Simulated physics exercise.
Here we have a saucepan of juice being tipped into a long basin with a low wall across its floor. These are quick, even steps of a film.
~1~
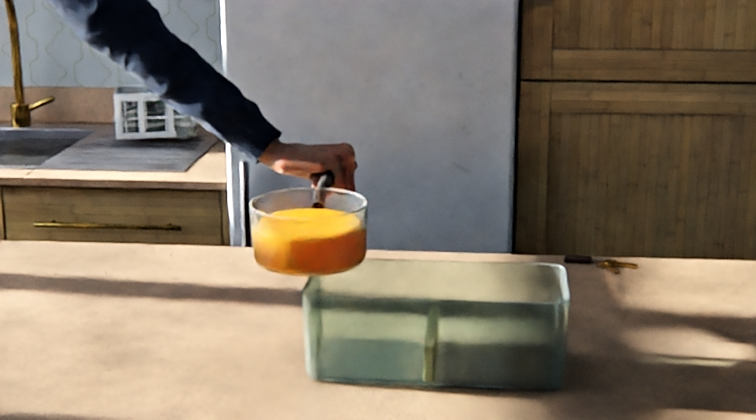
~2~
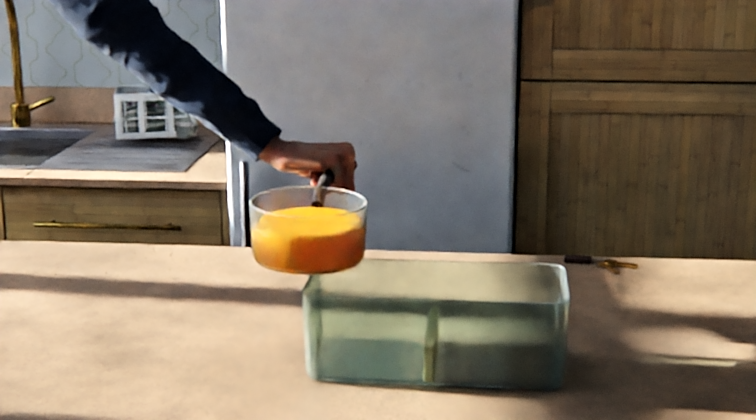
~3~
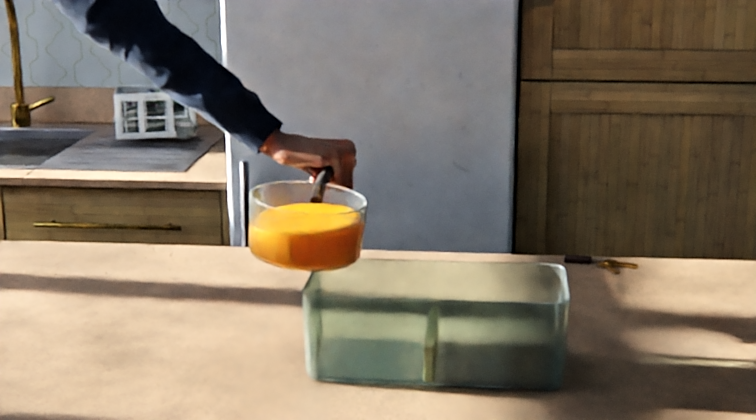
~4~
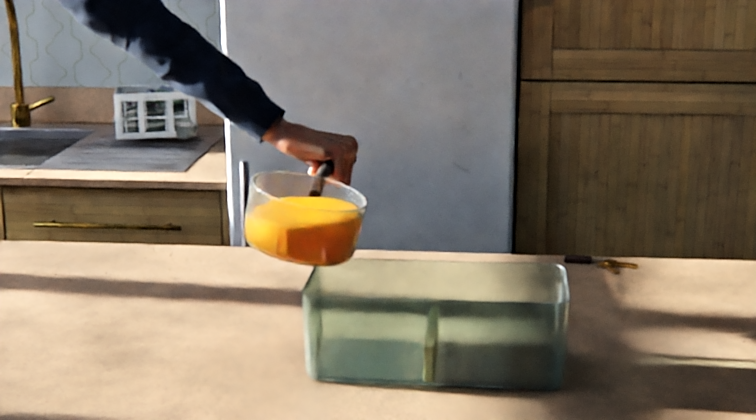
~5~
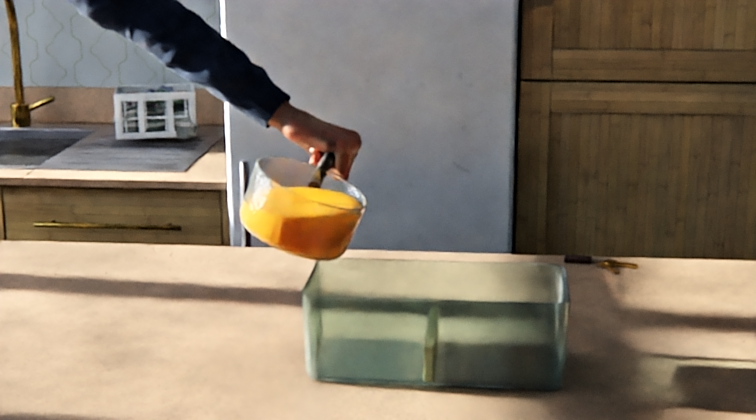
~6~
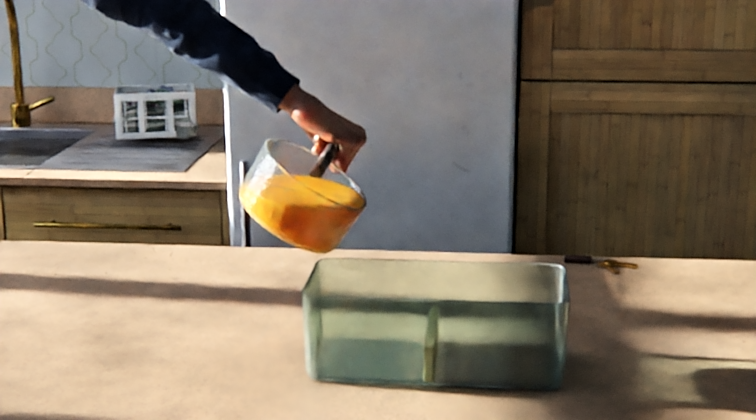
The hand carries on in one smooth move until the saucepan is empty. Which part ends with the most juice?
Most lies in the right part.
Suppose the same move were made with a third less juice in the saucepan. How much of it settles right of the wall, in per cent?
It comes to 75 per cent or so.
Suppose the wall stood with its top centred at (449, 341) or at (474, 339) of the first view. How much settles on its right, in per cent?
Roughly 50 per cent, and 20 per cent.
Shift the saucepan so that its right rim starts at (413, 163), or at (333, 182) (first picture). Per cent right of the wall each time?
In turn 75 and 40 in a hundred.
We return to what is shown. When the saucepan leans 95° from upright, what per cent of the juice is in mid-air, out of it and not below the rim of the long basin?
Roughly 50 in a hundred.
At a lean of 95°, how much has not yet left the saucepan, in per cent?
Roughly 35 in a hundred.
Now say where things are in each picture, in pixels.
In the first frame, it leans 0°; its right rim is at (366, 206); the juice meets the walls at (256, 221) and (364, 223); the long basin's rim runs from (310, 277) to (567, 285); the wall's top is at (432, 327).
In the second frame, it leans 1°; its right rim is at (366, 206); the juice meets the walls at (255, 220) and (364, 222).
In the third frame, it leans 6°; its right rim is at (366, 206); the juice meets the walls at (254, 217) and (363, 217).
In the fourth frame, it leans 13°; its right rim is at (366, 206); the juice meets the walls at (251, 209) and (362, 212).
In the fifth frame, it leans 22°; its right rim is at (365, 206); the juice meets the walls at (248, 197) and (362, 205).
In the sixth frame, it leans 33°; its right rim is at (365, 206); the juice meets the walls at (247, 180) and (365, 199).
A moment on, the tilt is 95° and 36 per cent is still to pour, 6 is left of the wall and 7 right of it.
Next, the tilt is 113° and 3 per cent is still to pour, 13 is left of the wall and 74 right of it.
Then the tilt is 113° and 0 per cent is still to pour, 23 is left of the wall and 73 right of it.
Later the tilt is 113° and 0 per cent is still to pour, 24 is left of the wall and 73 right of it.
At rest 24 per cent lies left of the wall, 73 right of it and 3 outside.
